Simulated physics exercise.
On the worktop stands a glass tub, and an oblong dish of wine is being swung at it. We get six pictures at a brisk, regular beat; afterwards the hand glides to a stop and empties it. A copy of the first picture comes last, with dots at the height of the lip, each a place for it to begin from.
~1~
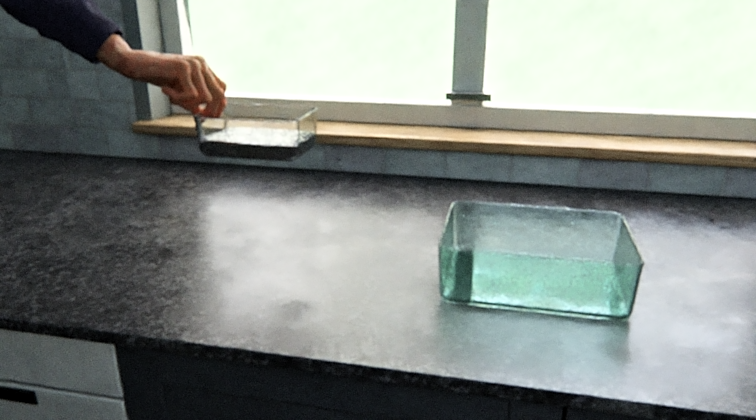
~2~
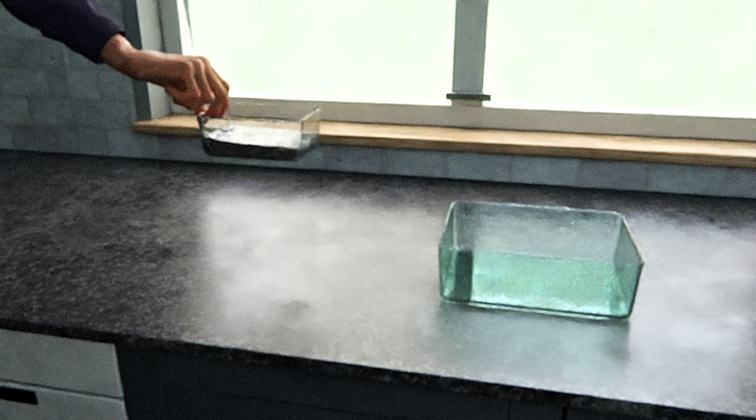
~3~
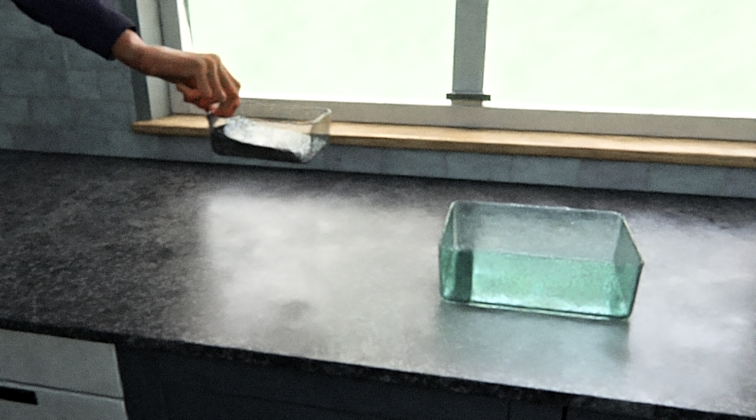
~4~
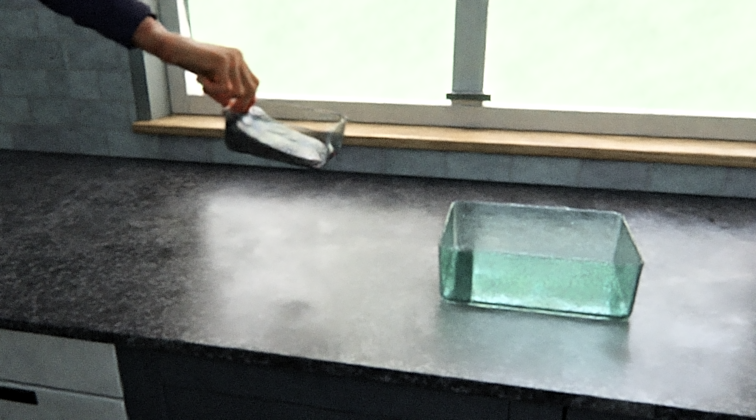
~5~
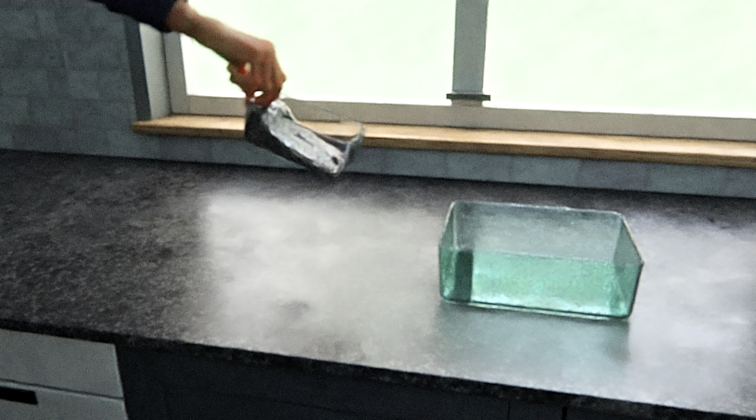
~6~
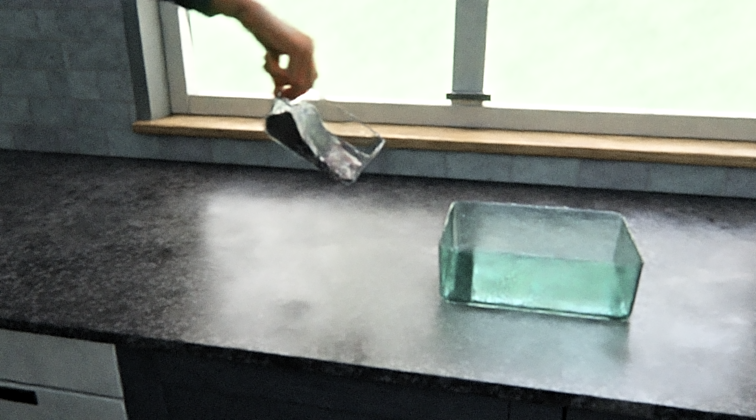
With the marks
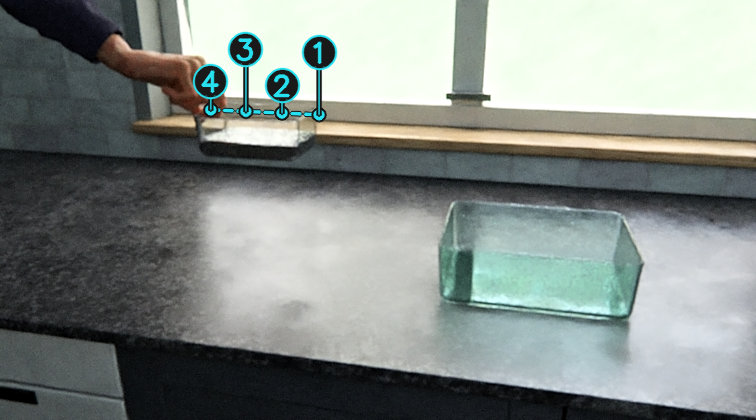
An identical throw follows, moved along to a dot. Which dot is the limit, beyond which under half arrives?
Take 2.
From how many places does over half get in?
Two of them.
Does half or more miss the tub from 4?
Yes, it does.
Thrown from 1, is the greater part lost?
No.
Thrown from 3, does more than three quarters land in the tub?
No, less.
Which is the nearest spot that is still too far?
3 it is.
On the marked copy, 1 at (319, 114); 2 at (282, 113); 3 at (245, 111); 4 at (210, 109).
With 1, about 77 % lands in the tub, 17 % falls short and 6 % goes beside or beyond.
With 2, about 69 % lands in the tub, 23 % falls short and 8 % goes beside or beyond.
With 3, about 31 % lands in the tub, 62 % falls short and 7 % goes beside or beyond.
With 4, about 12 % lands in the tub, 83 % falls short and 5 % goes beside or beyond.
